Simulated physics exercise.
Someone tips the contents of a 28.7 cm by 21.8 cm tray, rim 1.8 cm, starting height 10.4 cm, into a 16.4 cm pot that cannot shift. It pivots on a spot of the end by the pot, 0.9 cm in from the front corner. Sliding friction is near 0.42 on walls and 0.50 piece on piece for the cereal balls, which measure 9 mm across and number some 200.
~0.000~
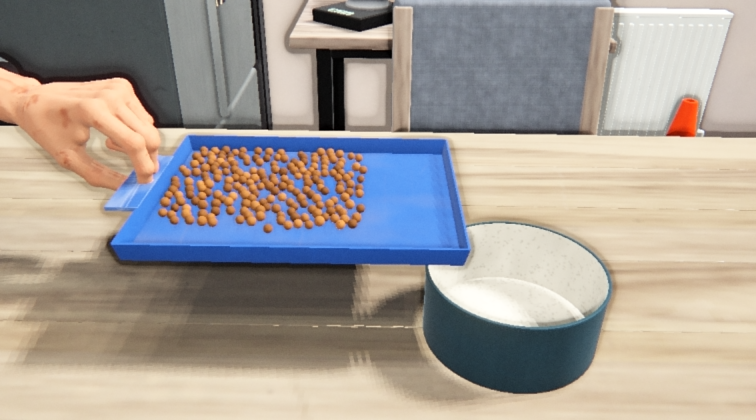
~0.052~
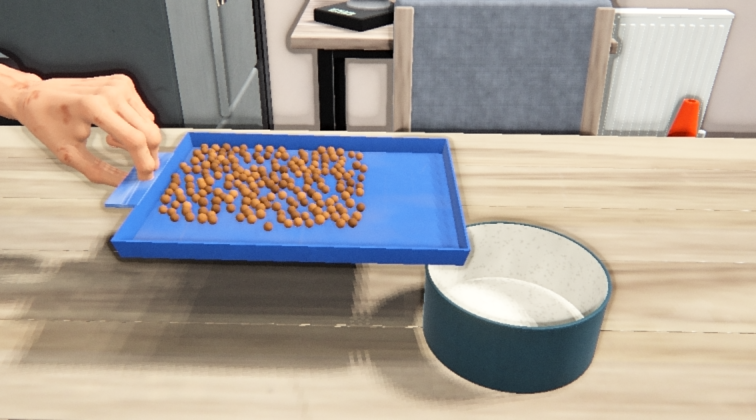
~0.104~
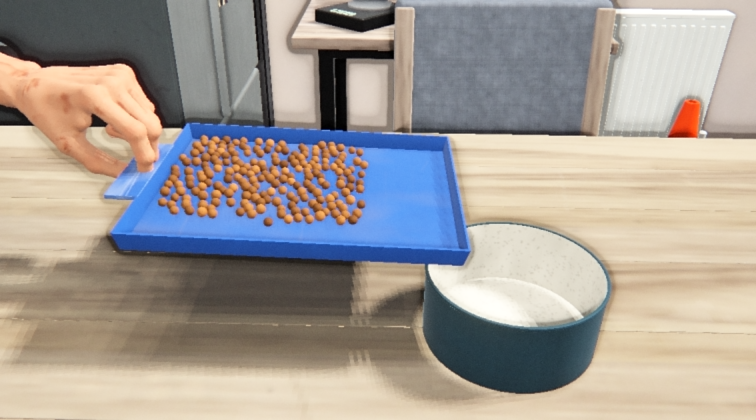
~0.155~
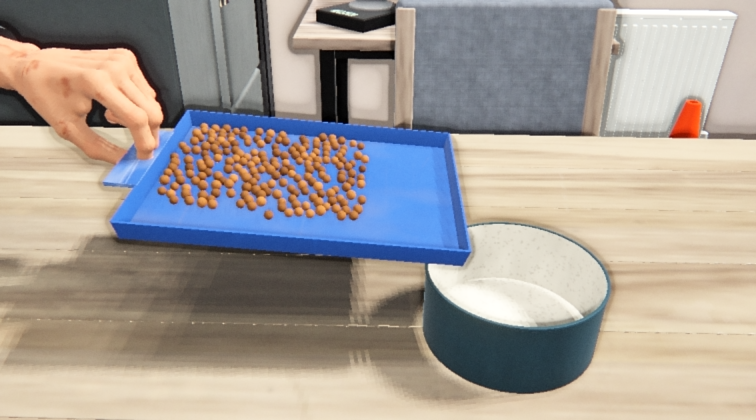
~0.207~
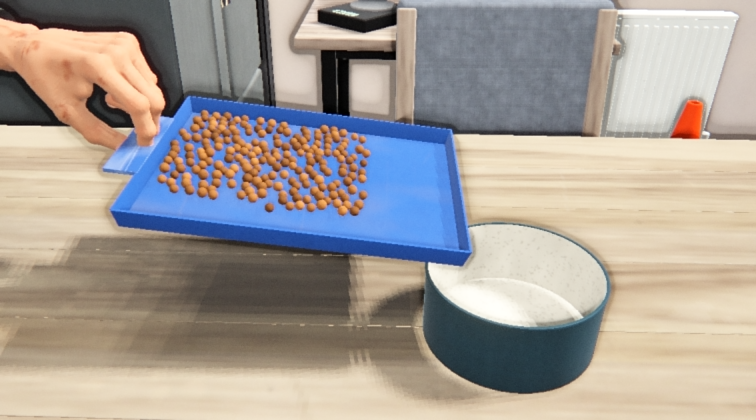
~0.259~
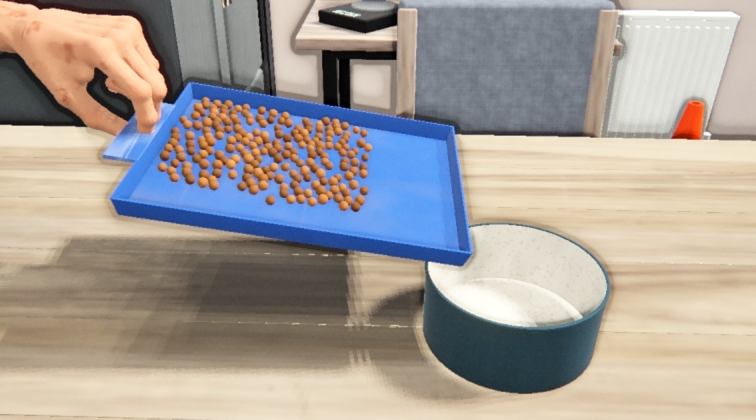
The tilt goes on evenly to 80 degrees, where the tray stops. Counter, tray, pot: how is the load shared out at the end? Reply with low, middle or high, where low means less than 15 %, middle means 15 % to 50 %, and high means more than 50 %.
My answer: Counter - low; tray - high; pot - middle.
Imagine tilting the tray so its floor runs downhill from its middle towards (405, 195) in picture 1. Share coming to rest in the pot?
0 %.
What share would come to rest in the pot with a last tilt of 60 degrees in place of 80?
Around 15 %, I reckon.
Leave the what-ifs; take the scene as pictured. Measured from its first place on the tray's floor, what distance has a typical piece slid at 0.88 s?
It has moved some 15 cm from its start.
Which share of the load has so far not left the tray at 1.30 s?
It comes to near 85 per cent.
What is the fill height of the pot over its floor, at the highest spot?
I'd put it at close to 1.5 centimetres.
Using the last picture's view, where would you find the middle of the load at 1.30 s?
At that moment the load's centre is around (468, 197).
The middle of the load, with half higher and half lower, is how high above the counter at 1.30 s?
Roughly 16 centimetres.
Then, at 0.88 s, tilt 43 degrees; the tray holds 100 %, the pot 0 %.
Then, at 1.30 s, tilt 65 degrees; the tray holds 85 %, the pot 15 %.
Then, at 1.79 s, tilt 80 degrees; the tray holds 80 %, the pot 20 %.
At rest (2.6 s), counter 0 %, tray 70 %, pot 25 %.
